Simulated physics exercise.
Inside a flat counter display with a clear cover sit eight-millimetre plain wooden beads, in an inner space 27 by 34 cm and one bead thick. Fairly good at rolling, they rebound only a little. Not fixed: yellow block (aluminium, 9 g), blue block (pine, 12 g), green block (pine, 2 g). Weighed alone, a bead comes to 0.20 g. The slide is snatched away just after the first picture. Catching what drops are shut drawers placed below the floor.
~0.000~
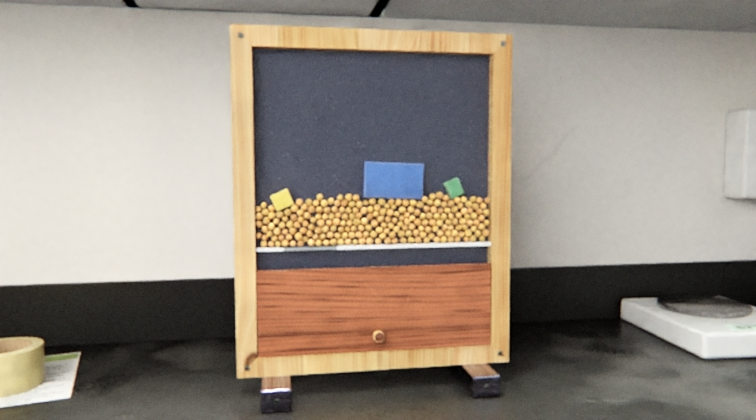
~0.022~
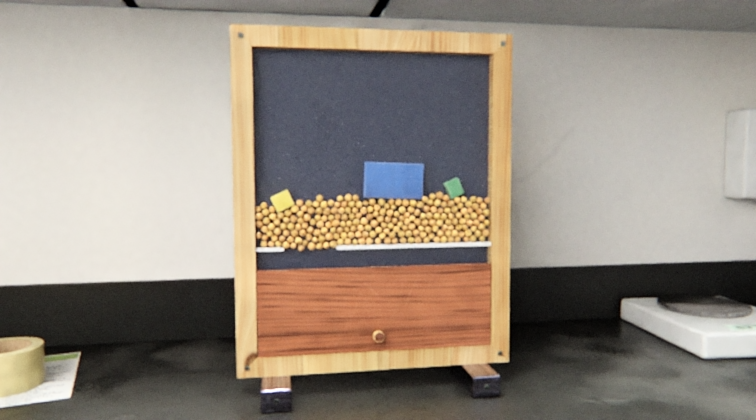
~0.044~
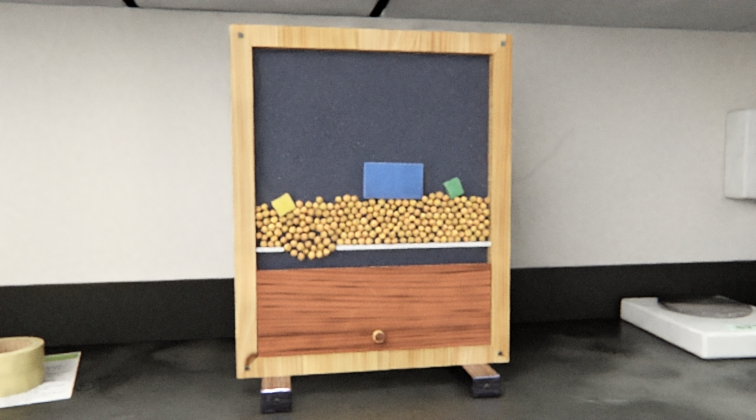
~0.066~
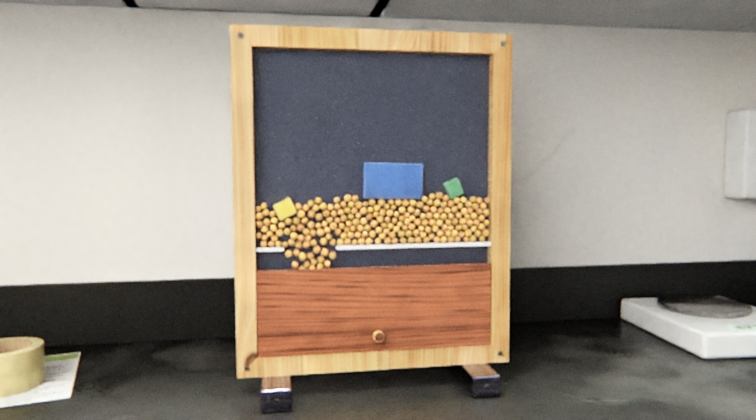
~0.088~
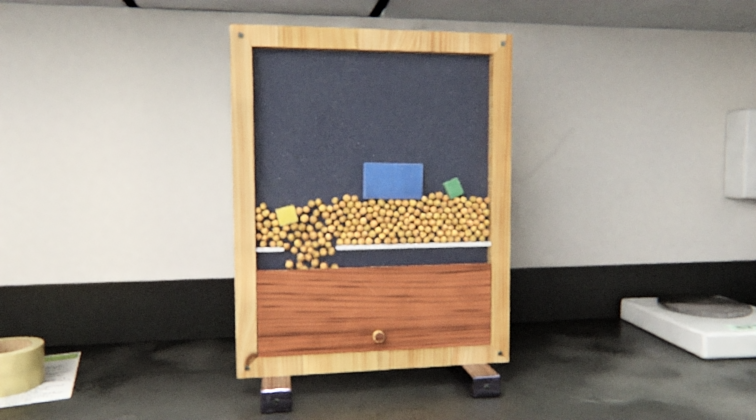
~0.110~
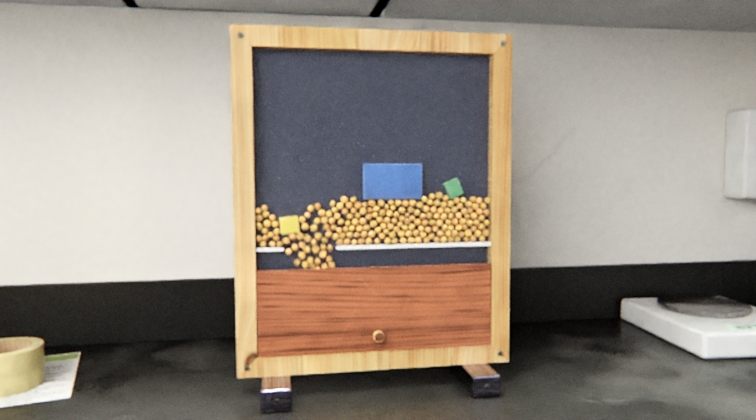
To begin with, a layer of small round beads rests on a white floor in a wooden-framed display, with yellow, blue and green blocks on top. A gap opens at the lower left and beads drop through it, while the yellow block sinks and levels out as the others barely move.
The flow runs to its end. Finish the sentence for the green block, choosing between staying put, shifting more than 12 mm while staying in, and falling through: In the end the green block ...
In the end the block stays put.
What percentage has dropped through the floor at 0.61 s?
Around 45 per cent.
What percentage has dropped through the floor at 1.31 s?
That would be around 45 per cent.
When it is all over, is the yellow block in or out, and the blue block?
Yellow: Falls through; blue: Remains.
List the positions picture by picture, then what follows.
About 220 beads; beads centred (375, 223); yellow block (282, 200) tilted 23°; blue block (394, 181); green block (454, 188) tilted 66°; slide (279, 249) to (341, 247), in the first picture.
Beads centred (374, 224); 0 out, in the second picture.
Beads centred (374, 224); 7 out, in the third picture.
Beads centred (374, 224); 15 out, in the fourth picture.
Beads centred (383, 226); 23 out, in the fifth picture.
Beads centred (383, 226); 32 out; yellow block (289, 225) tilted 6°; blue block (393, 181); green block (453, 189) tilted 66°, in the sixth picture.
After 0.26 s, 30 % are out; yellow block below the floor; blue block moved 1.6 cm tilted 11°; green block moved 0.2 cm tilted 63°.
After 0.61 s, 45 % are out; yellow block below the floor; blue block moved 10.7 cm tilted 47°; green block moved 0.3 cm tilted 63°.
After 1.31 s, 45 % are out; yellow block below the floor; blue block moved 10.7 cm tilted 46°; green block moved 0.3 cm tilted 63°.
All still by 1.5 s, 45 % are out; yellow block below the floor; blue block moved 10.7 cm tilted 46°; green block moved 0.3 cm tilted 63°.
